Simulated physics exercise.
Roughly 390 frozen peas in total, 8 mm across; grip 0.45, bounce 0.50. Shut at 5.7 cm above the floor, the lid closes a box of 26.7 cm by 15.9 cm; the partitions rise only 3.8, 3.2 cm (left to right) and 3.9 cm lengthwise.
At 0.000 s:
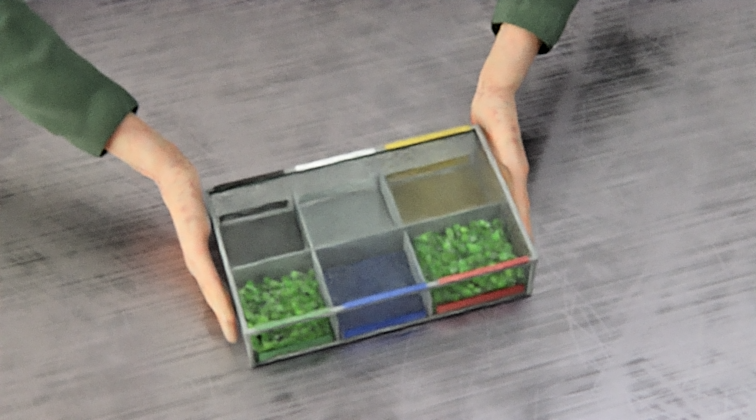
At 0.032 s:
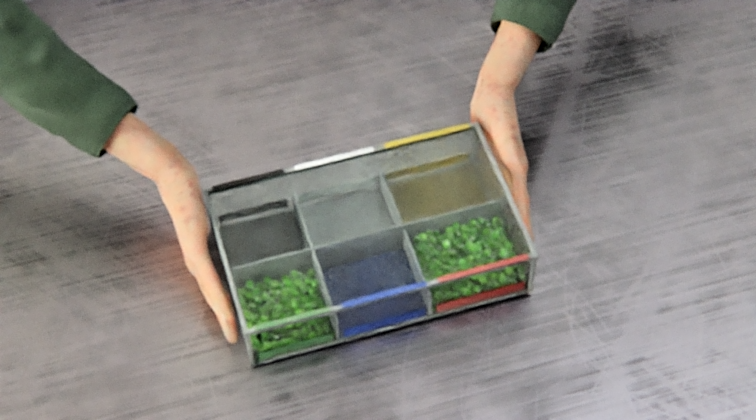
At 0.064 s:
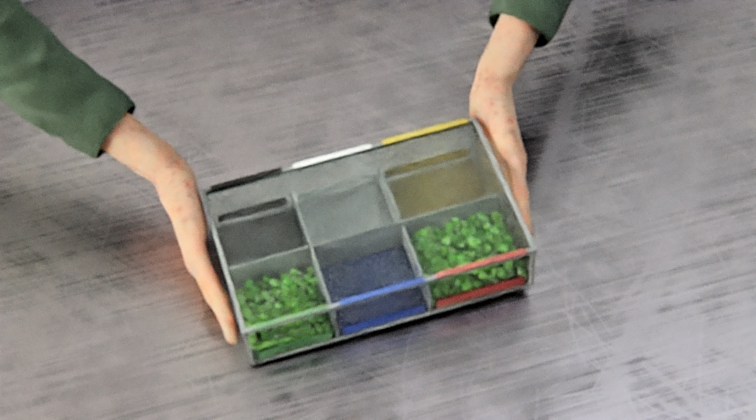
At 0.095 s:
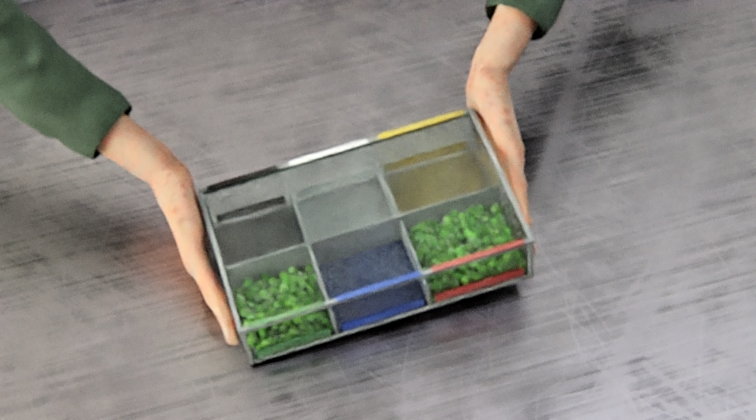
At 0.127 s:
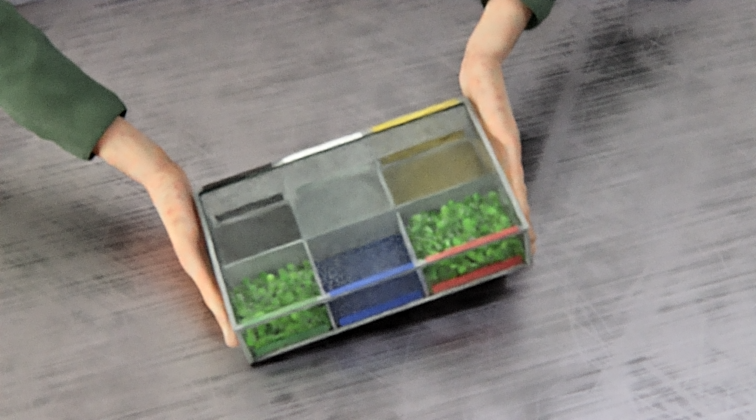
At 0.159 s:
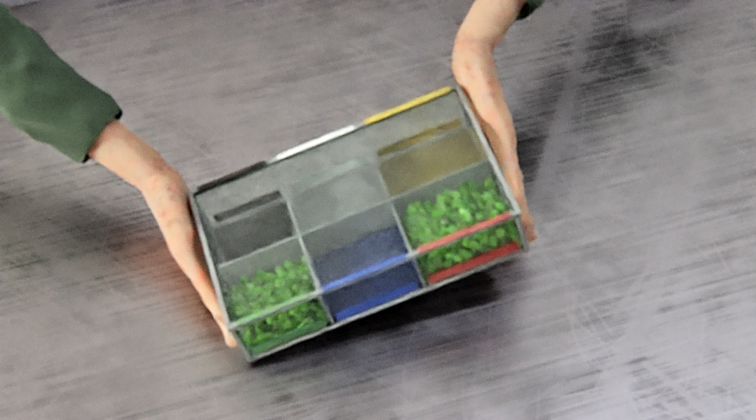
Two hands in green sleeves hold a clear-lidded, six-compartment box, with green pieces filling the front left and front right sections, above a streaked grey surface. They start with it almost steady, then tilt it increasingly, raising its right side while the green pieces stay in their two sections.
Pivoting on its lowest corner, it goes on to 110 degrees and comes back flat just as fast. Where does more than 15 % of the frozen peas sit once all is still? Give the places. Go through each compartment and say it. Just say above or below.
One by one: Red: Fails; blue: Fails; green: Succeeds; yellow: Fails; white: Fails; black: Succeeds.
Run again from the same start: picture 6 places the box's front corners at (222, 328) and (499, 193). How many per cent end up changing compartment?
That gives some 70 per cent.
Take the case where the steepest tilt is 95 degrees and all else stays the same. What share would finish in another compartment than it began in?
Roughly 60 %.
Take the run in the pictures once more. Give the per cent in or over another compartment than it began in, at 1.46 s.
Roughly 70 %.
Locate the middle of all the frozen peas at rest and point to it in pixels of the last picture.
In the last view, approximately (262, 284).
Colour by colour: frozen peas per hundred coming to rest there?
Final shares: Red 0 %; blue 5 %; green 45 %; yellow 0 %; white 0 %; black 45 %.
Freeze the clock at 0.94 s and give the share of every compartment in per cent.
Red 25 %, blue 15 %, green 40 %, yellow 0 %, white 5 %, black 15 %.
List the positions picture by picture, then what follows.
The first frame shows box tilt 0 degrees, front corners at (248, 331) and (533, 257); red 65 %, green 35 %.
The second frame shows box tilt 1 degrees, front corners at (248, 330) and (533, 255).
The third frame shows box tilt 2 degrees, front corners at (246, 330) and (532, 249).
The fourth frame shows box tilt 5 degrees, front corners at (242, 329) and (529, 240), lowest corner left back.
The fifth frame shows box tilt 9 degrees, front corners at (237, 327) and (524, 227), lowest corner left back.
The sixth frame shows box tilt 13 degrees, front corners at (231, 326) and (516, 212), lowest corner left back; red 65 %, green 35 %. The box's pace is about 135 degrees a second.
Then, at 0.94 s, tilt 110 degrees; red 25 %, blue 15 %, green 40 %, white 5 %, black 15 %.
Then, at 1.46 s, tilt 50 degrees; blue 5 %, green 45 %, black 45 %.
After 2.05 s, tilt 0 degrees; blue 5 %, green 45 %, black 45 %.
At rest (2.5 s), red 0 %, blue 5 %, green 45 %, yellow 0 %, white 0 %, black 45 %.
